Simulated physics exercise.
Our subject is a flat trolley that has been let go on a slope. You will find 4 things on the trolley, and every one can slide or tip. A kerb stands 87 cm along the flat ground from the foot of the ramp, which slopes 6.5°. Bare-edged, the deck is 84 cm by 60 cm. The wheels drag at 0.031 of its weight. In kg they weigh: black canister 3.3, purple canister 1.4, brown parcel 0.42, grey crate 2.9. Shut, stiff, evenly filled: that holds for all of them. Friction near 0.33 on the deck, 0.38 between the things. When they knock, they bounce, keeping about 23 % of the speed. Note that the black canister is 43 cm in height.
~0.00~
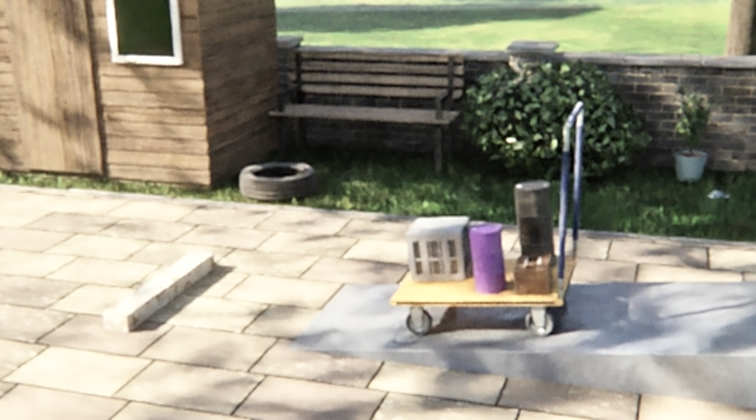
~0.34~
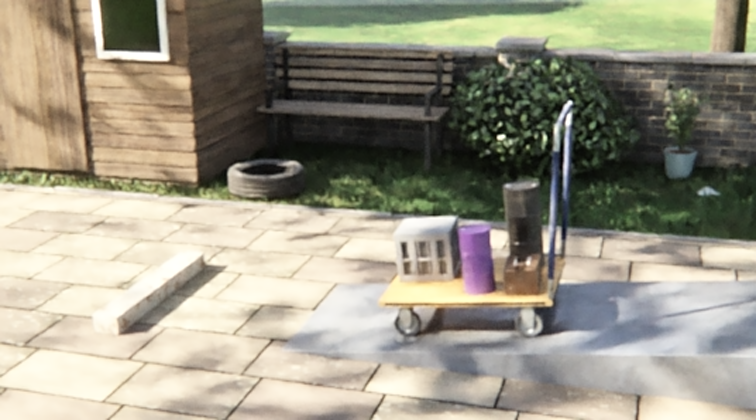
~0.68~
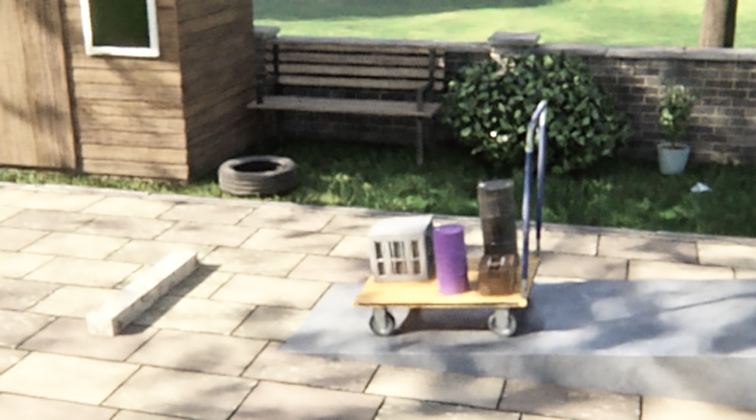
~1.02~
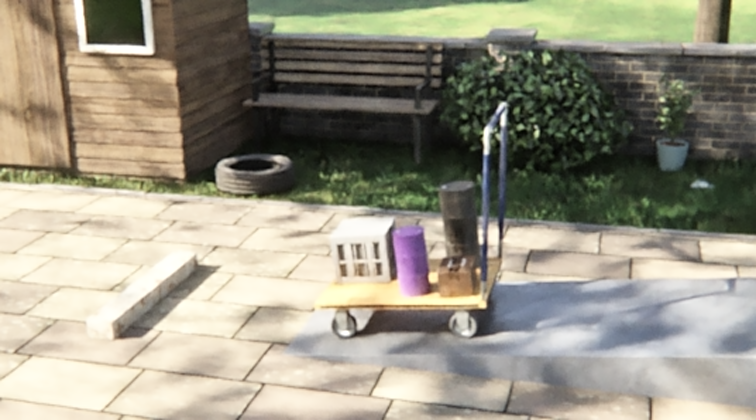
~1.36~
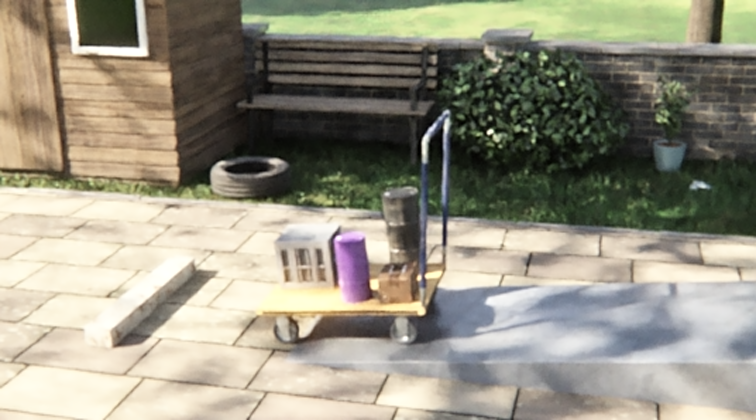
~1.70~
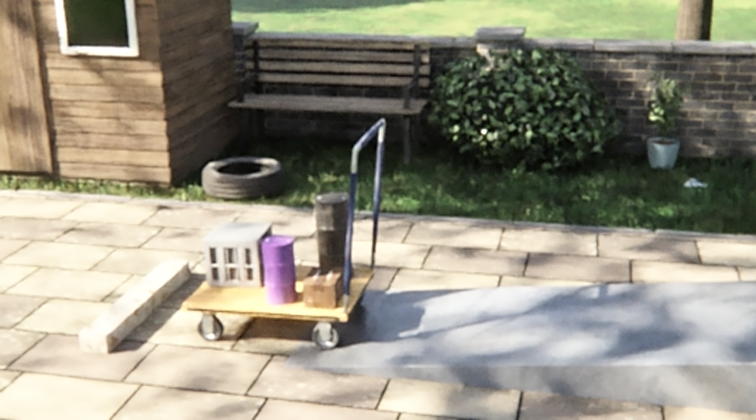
A flat trolley carrying a grey crate, a purple canister, a black canister and a brown parcel rolls left down a low grey ramp and onto the paving, drawing close to a pale kerb, its load staying upright.
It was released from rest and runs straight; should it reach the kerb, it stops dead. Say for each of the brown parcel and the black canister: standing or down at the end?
Brown parcel: Right way up. Black canister: Right way up.
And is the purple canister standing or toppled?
In the last frame the purple canister remains up.
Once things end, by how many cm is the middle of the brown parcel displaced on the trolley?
Around 16 centimetres.
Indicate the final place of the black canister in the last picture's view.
In the end it sits at around (238, 233).
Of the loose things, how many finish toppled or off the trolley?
I count 1.
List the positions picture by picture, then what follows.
In the first picture, 141 cm left to run; brown parcel (533, 274); black canister (535, 226).
In the second picture, 138 cm left to run; purple canister (477, 259); grey crate (429, 249).
In the third picture, 125 cm left to run; purple canister (451, 259); grey crate (403, 249).
In the fourth picture, 104 cm left to run; purple canister (412, 261); grey crate (366, 250).
In the fifth picture, 73 cm left to run; purple canister (354, 268); grey crate (311, 256).
In the sixth picture, 35 cm left to run; brown parcel (324, 288); black canister (334, 237).
After 2.10 s, trolley at the kerb; black canister slid 6 cm near (256, 234); brown parcel slid 6 cm near (241, 284); purple canister slid 6 cm.
After 2.20 s, trolley at the kerb; brown parcel slid 12 cm near (229, 283); black canister slid 12 cm near (244, 234); grey crate slid 12 cm.
After 2.30 s, trolley at the kerb; brown parcel slid 15 cm near (223, 283); black canister slid 15 cm near (239, 233); grey crate slid 16 cm.
After 3.10 s, trolley at the kerb; grey crate now off the trolley; brown parcel slid 16 cm near (222, 283); black canister slid 16 cm near (238, 233).
At rest (3.5 s), off the trolley and tipped over, grey crate; not toppled but over 10 cm from the start, black canister, purple canister and brown parcel. Seen from the same camera at the end, brown parcel near (222, 283), black canister near (238, 233).
